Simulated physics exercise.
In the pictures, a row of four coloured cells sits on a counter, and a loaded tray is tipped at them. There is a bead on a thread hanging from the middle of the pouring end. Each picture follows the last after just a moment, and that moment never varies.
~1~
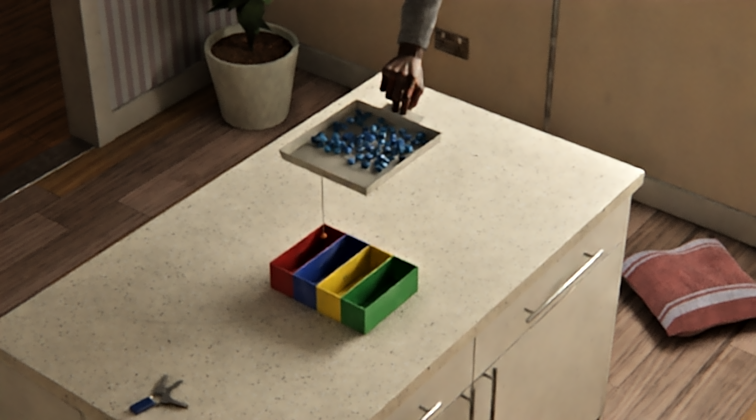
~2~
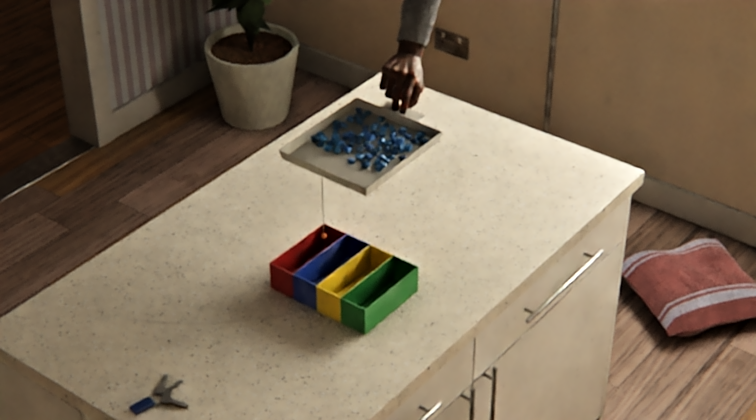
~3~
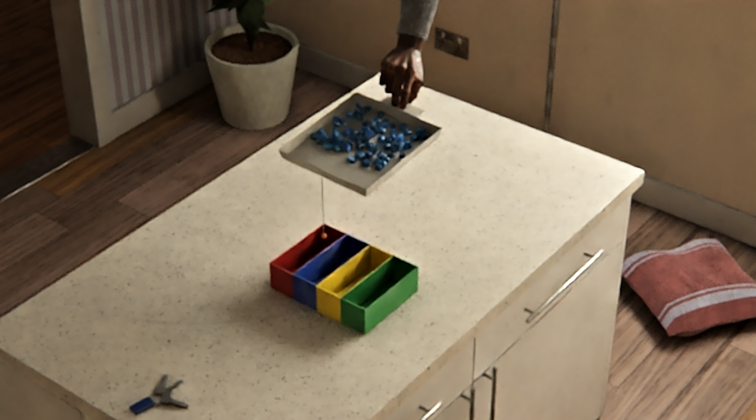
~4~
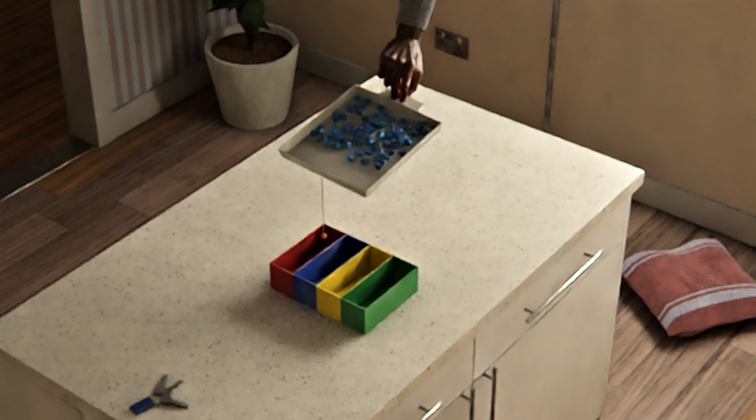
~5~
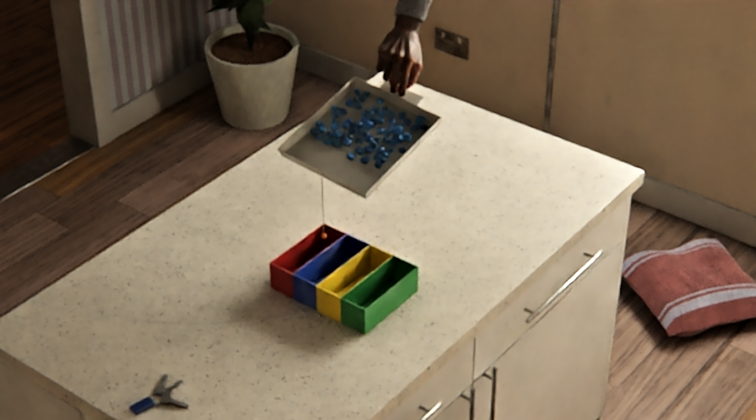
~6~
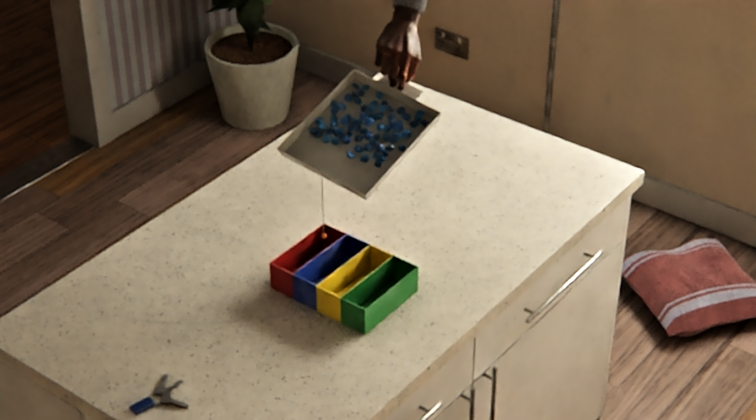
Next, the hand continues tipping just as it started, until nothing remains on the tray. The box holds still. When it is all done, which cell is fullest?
Fullest: The yellow cell.
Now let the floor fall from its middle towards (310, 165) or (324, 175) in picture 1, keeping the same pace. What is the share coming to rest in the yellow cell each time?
About 0 and 10 percent.
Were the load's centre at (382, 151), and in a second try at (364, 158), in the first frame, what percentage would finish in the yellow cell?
In order, 70 per cent then 60 per cent.
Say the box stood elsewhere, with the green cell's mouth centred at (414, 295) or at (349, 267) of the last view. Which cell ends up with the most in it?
First try: That blue cell; second try: The green cell.
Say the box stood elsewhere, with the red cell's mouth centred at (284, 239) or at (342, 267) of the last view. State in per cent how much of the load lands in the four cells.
Roughly 100 per cent the first time and 70 per cent the second.
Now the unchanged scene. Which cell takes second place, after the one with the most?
Behind the top one comes the blue cell.
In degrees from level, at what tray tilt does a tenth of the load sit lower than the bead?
Roughly 80 degrees.
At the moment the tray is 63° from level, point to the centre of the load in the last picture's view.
Around (344, 176).
Soon, tray tipped steeply; all on the tray.
A while on, tray tipped past a quarter turn; about a third on the tray; about a quarter in the yellow cell; a small part in the blue cell; a stray few in the red cell; a stray few in the green cell; about a quarter falling or outside the box.
Towards the end, tray tipped past a quarter turn; about half in the yellow cell; about a third in the blue cell; a small part in the red cell; a stray few in the green cell; a small part falling or outside the box.
Finally, tray tipped past a quarter turn; about half in the yellow cell; about a third in the blue cell; a small part in the red cell; a stray few in the green cell; a small part outside the box.
